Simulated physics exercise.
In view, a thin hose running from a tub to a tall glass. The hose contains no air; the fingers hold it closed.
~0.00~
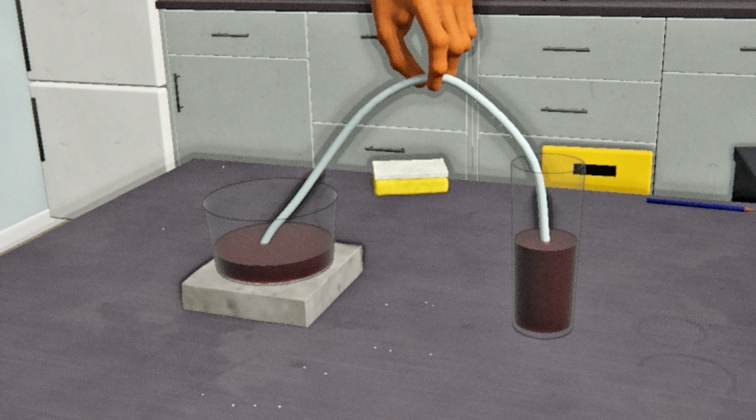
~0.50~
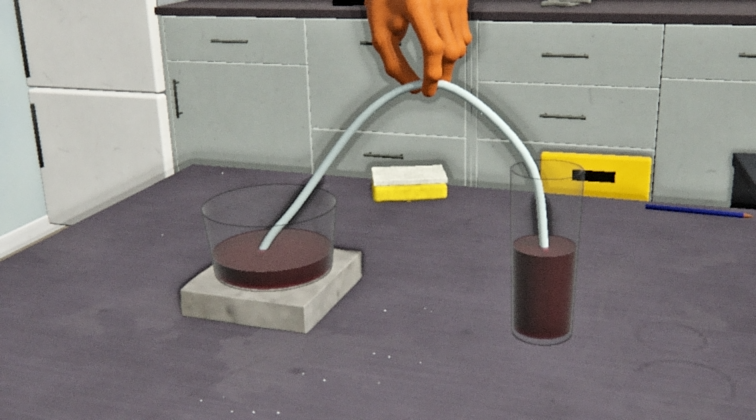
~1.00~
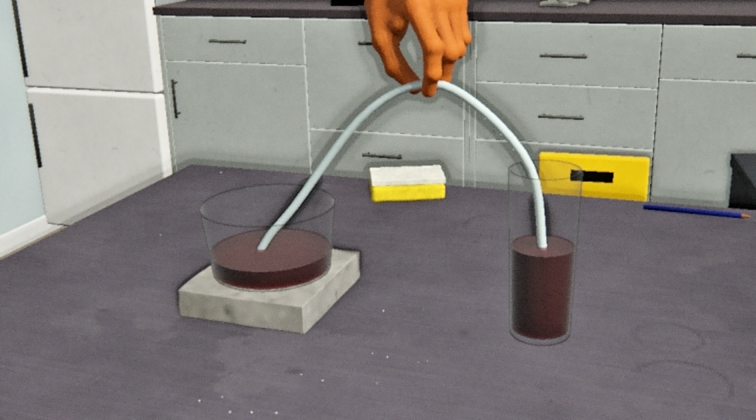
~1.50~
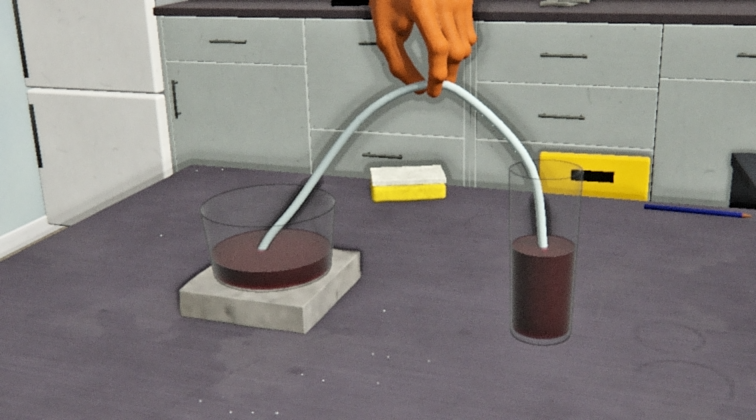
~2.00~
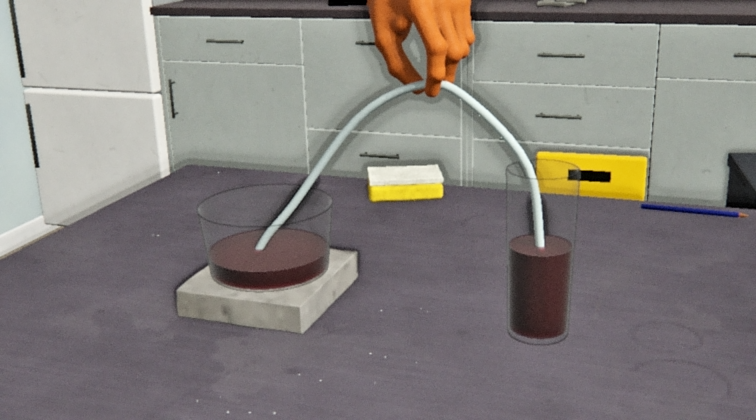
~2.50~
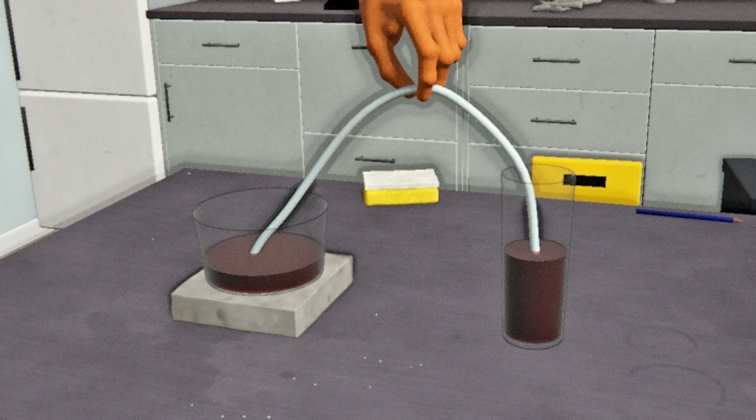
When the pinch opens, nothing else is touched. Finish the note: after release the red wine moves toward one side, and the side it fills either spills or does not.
Note: Flow - the left side; taker - does not spill.
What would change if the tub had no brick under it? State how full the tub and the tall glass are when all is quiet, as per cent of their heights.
The first ends at 45 % of its height, the second at 15 %.
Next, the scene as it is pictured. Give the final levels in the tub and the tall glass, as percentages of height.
The first ends at 35 percent and the second at 35 percent.
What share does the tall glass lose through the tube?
Some 35 per cent of the contents.
After 8.0 s, the tub is about a third full; the tall glass is about half full.
After 20.0 s, the tub is about a third full; the tall glass is about a third full.
After 45.0 s, the tub is about a third full; the tall glass is about a third full; the two surfaces are level.
